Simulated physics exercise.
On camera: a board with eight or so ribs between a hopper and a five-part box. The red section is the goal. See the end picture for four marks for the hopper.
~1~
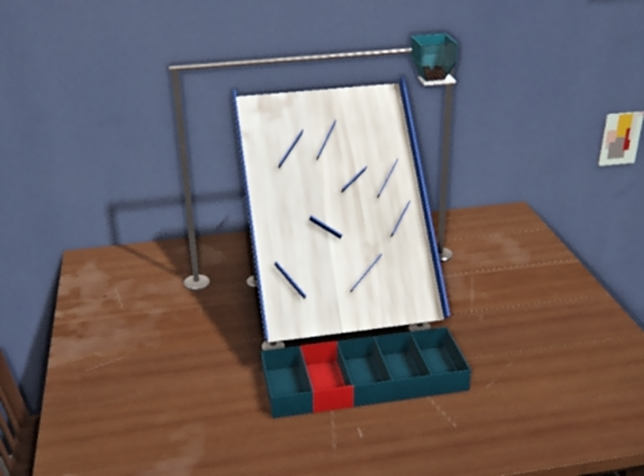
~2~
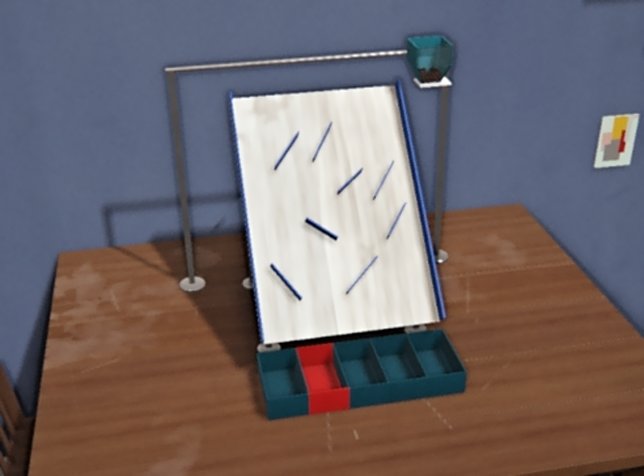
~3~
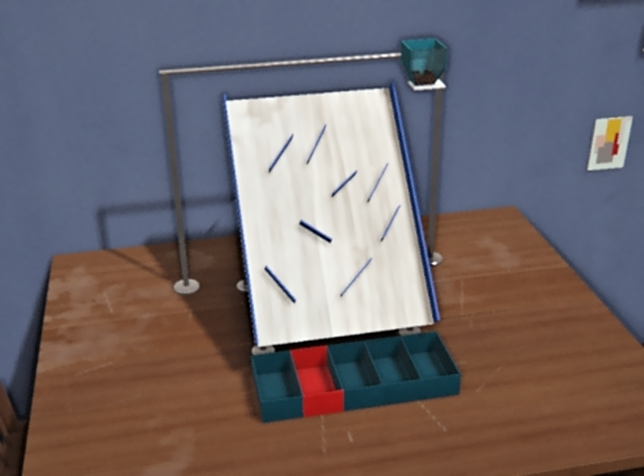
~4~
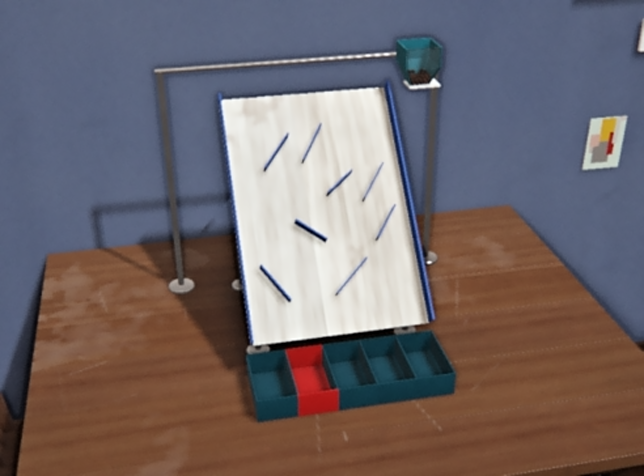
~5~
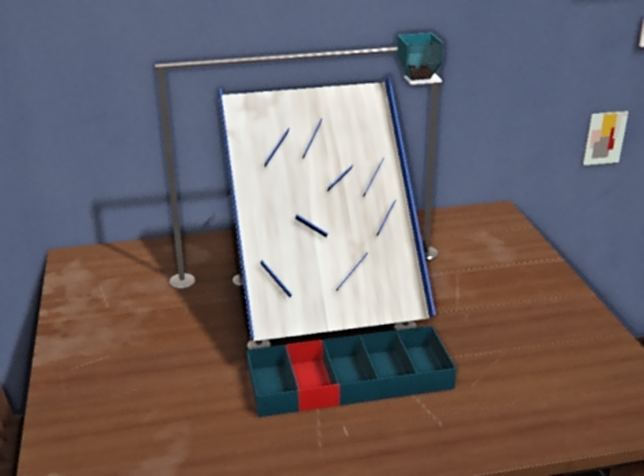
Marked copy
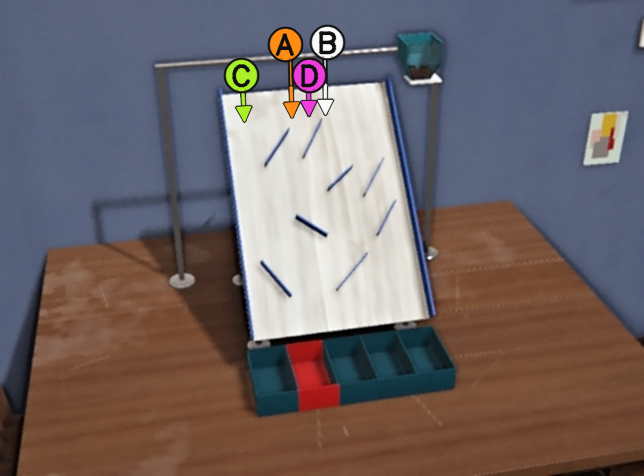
On a wooden table, a ribbed board and hopper stay still as the view shifts slightly.
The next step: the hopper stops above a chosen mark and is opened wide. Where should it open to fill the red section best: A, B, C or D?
Go for B.
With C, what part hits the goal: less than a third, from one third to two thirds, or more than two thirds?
It is less than a third.
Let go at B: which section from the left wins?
It is the second one.
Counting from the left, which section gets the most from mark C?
The first.
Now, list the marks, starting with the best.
The order is B, D, A, C.
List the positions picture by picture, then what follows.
Hopper near (433, 72), allspice berries, door shut, in the first frame.
Ribs (276, 166) to (299, 131), (314, 158) to (332, 121), (339, 191) to (363, 168), in the second frame.
Ribs (370, 198) to (388, 163), (300, 220) to (333, 240), (383, 238) to (400, 205), in the third frame.
Ribs (261, 264) to (291, 300), (337, 293) to (367, 257), in the fourth frame.
Red section near (319, 396), number 2 of 5 from the left, in the fifth frame.
On the marked copy, mark A meets the board at (291, 112); mark B meets the board at (325, 109); mark C meets the board at (244, 116); mark D meets the board at (308, 110).
With A, close to a third in the red section, close to two thirds in other sections, only a few outside the box.
With B, the bulk in the red section, close to a quarter in other sections, only a few outside the box.
With C, a small share in the red section, the bulk in other sections, a small share outside the box.
With D, close to half in the red section, close to half in other sections, only a few outside the box.
